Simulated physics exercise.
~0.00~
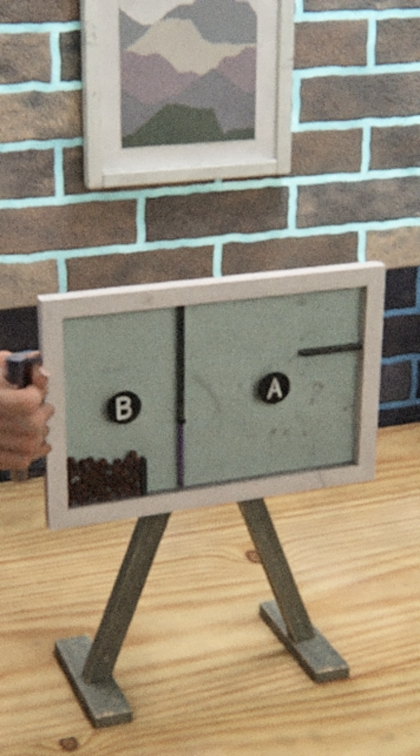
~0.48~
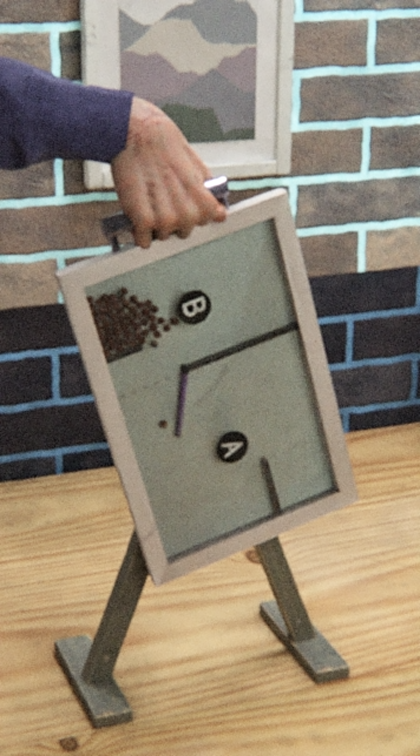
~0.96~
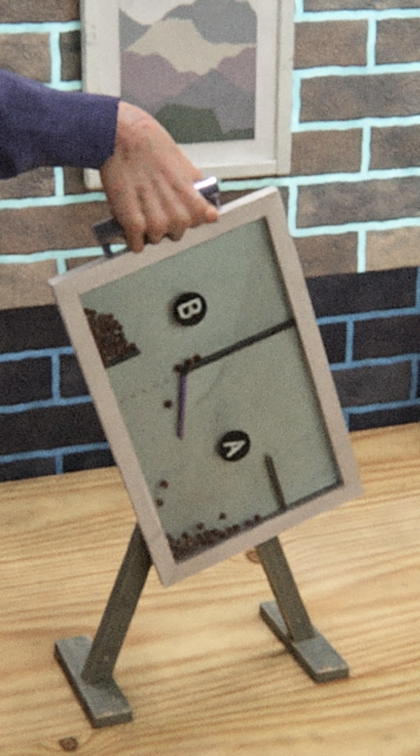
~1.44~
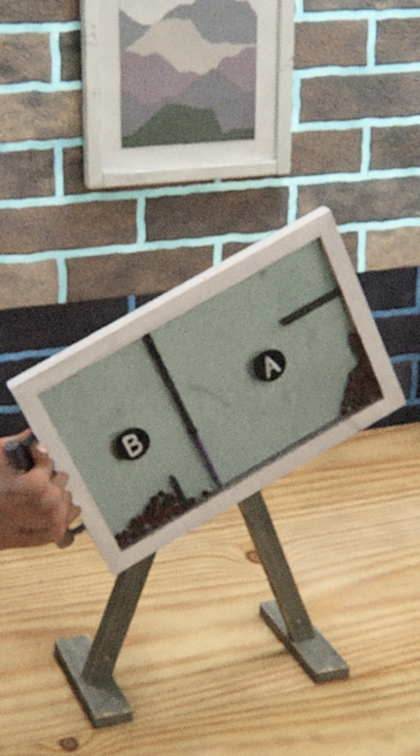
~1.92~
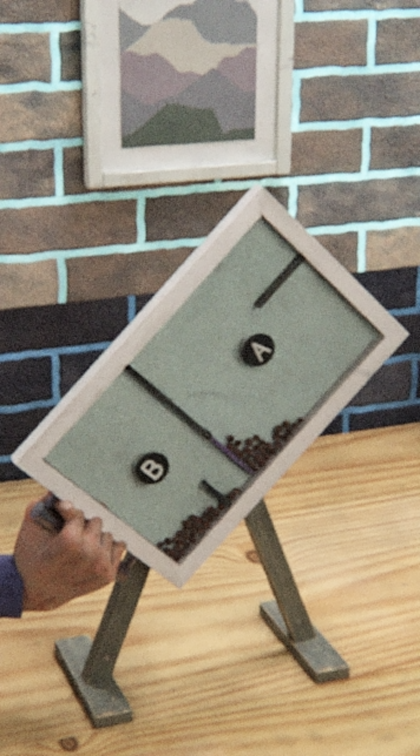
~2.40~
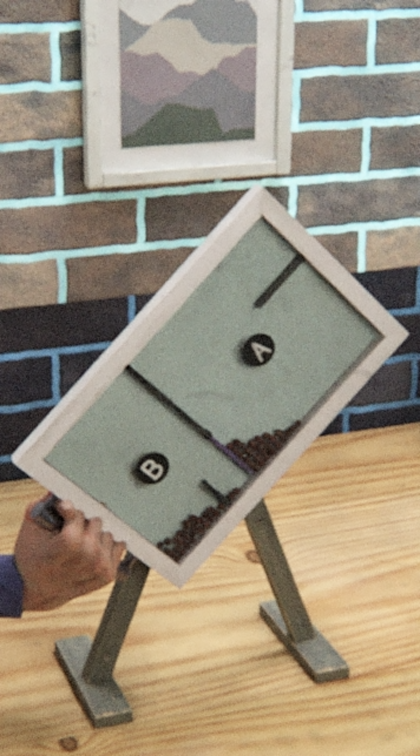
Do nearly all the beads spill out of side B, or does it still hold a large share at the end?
Side B still holds a large share of the beads. The rest lie in side A, which also ends with plenty.
